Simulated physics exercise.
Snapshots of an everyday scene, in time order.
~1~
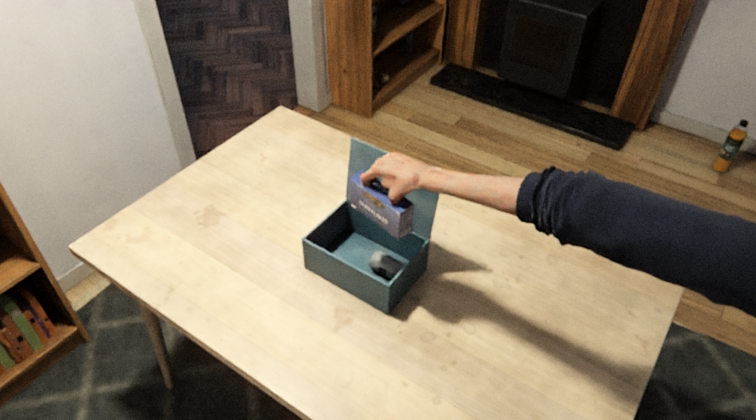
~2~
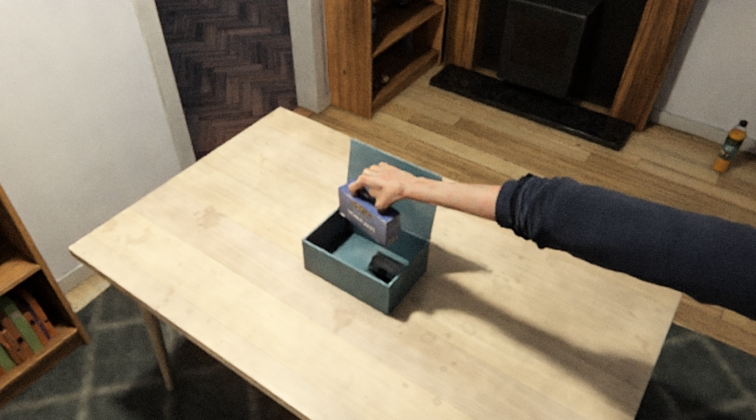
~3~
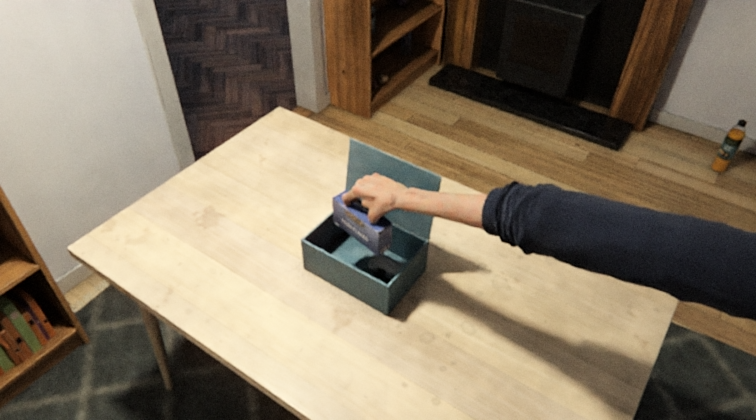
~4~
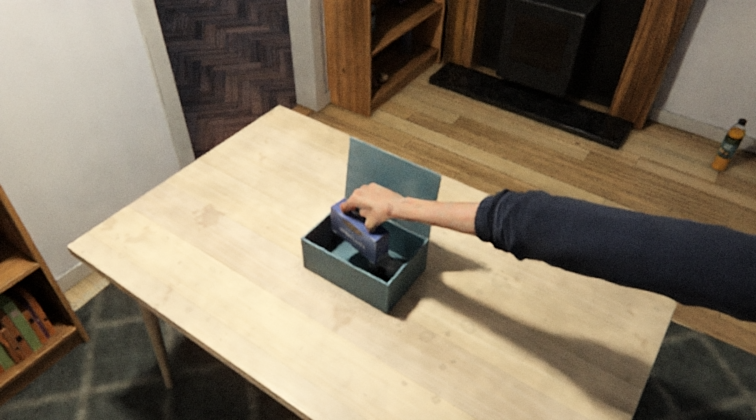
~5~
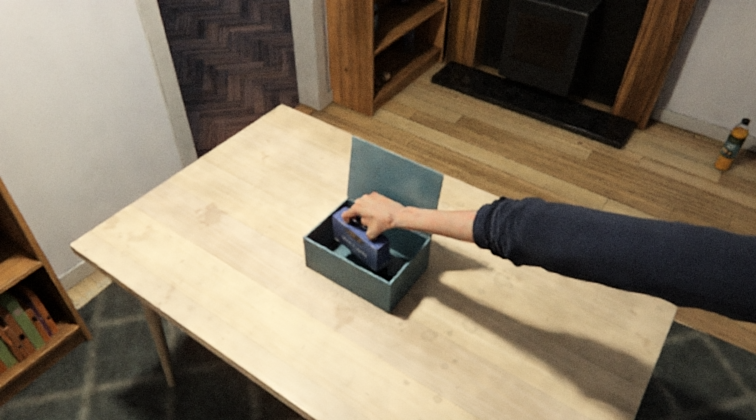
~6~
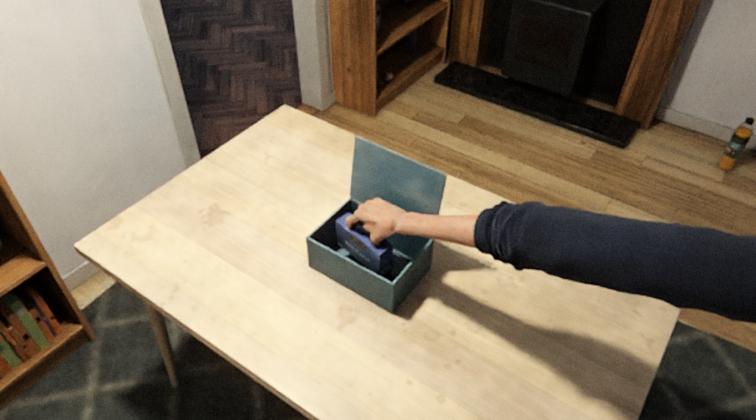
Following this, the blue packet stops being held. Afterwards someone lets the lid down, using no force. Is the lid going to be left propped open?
Shuts.
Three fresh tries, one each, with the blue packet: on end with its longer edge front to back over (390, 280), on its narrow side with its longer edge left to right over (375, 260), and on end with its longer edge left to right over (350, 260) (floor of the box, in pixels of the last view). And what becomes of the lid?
So: First open, second shut tight, third open.
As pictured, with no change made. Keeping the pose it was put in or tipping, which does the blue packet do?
Observation: It tilts over.
Then, 1.20 s on from there, lid starting down; blue packet on its side near (361, 268); grey shaker shifted about its own width.
Then, 1.80 s on from there, lid 32° above the rim; blue packet on its side near (361, 268); grey shaker shifted about its own width.
In the end, lid shut; toppled in the box, blue packet; moved from the start, grey shaker. At the end, from the last picture's camera, blue packet near (361, 268).
